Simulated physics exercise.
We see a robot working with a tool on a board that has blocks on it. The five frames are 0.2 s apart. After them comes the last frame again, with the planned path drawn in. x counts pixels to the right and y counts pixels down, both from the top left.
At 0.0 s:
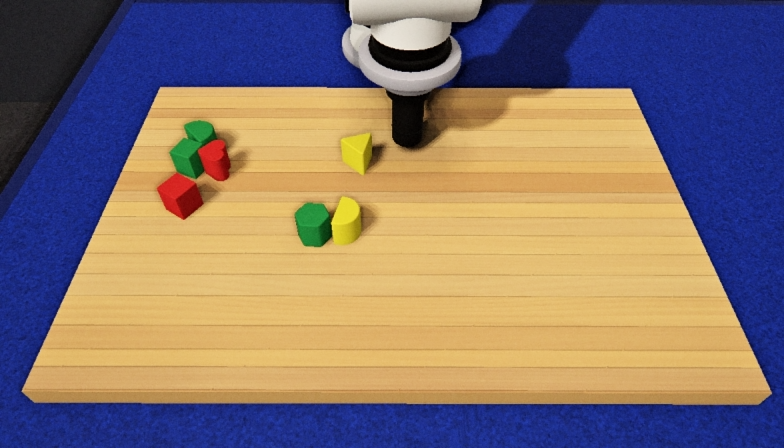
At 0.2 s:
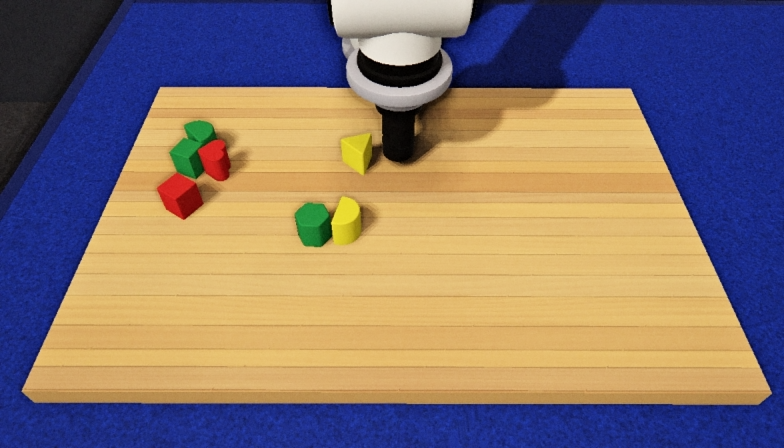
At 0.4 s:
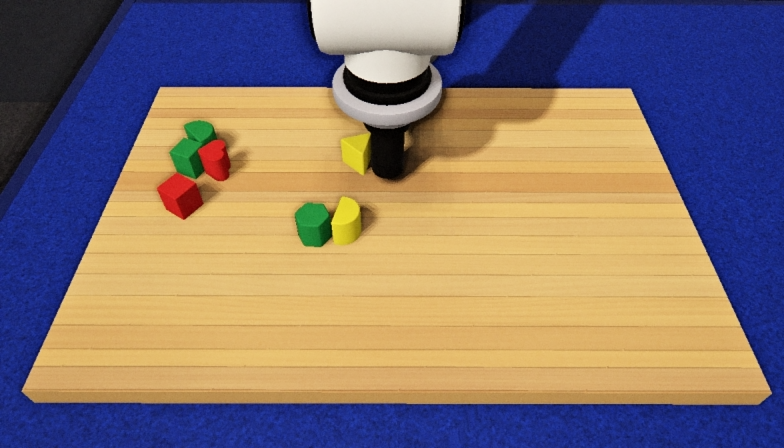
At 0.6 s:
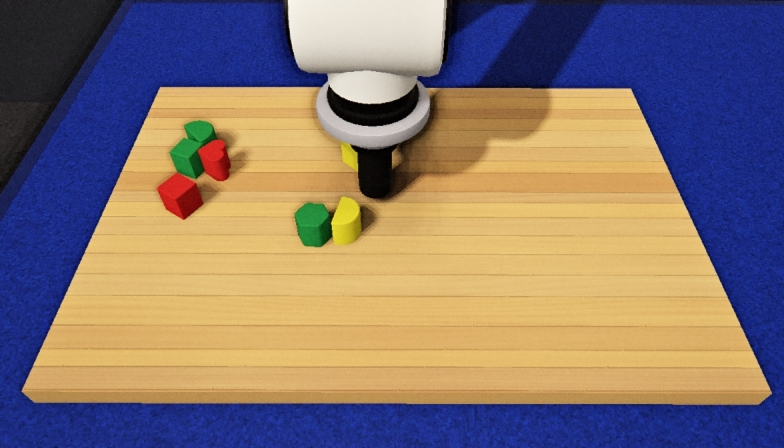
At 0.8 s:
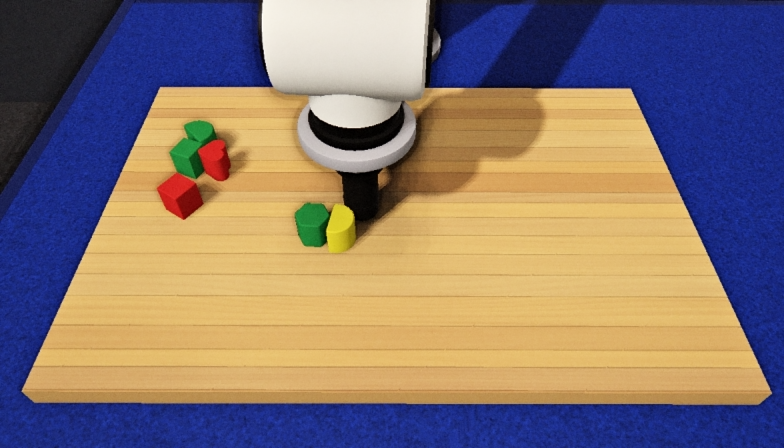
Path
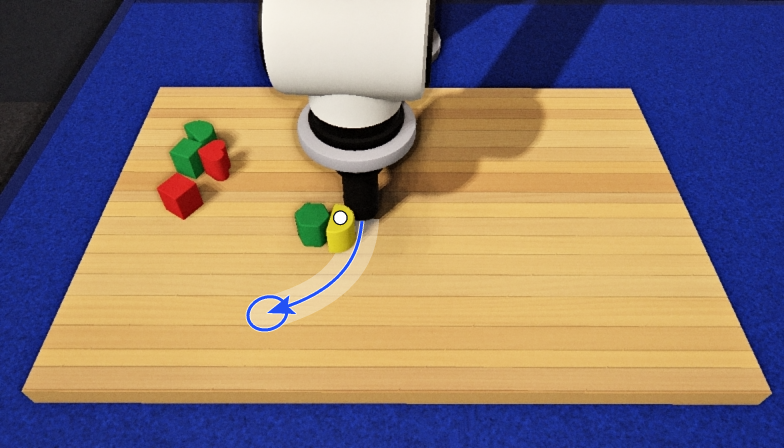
In this clip, a robot arm moves its black tool toward the viewer and slightly left across a wooden board, passing in front of a yellow triangular block and then slightly shifting a yellow D-shaped block beside a green one.
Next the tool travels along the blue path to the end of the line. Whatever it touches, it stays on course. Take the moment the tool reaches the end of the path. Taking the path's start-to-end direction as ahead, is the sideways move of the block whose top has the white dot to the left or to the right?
Heads right.
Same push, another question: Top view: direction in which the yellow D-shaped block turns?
It rotates clockwise.
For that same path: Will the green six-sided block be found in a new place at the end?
I believe not.
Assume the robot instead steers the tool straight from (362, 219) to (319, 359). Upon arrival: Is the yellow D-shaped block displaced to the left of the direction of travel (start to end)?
In short: No.
Path on the board, from (362, 219) by way of (353, 257) and (319, 291) to (268, 313); the dot is on the yellow D-shaped block.
What follows on the original path. One third of the way, tool (351, 249); yellow D-shaped block (316, 251), turned 45° clockwise.
Two thirds of the way, tool (317, 283); yellow D-shaped block (273, 276), turned 85° clockwise.
At the end, tool (265, 305); green six-sided block in place; yellow D-shaped block (221, 286), turned 105° clockwise.
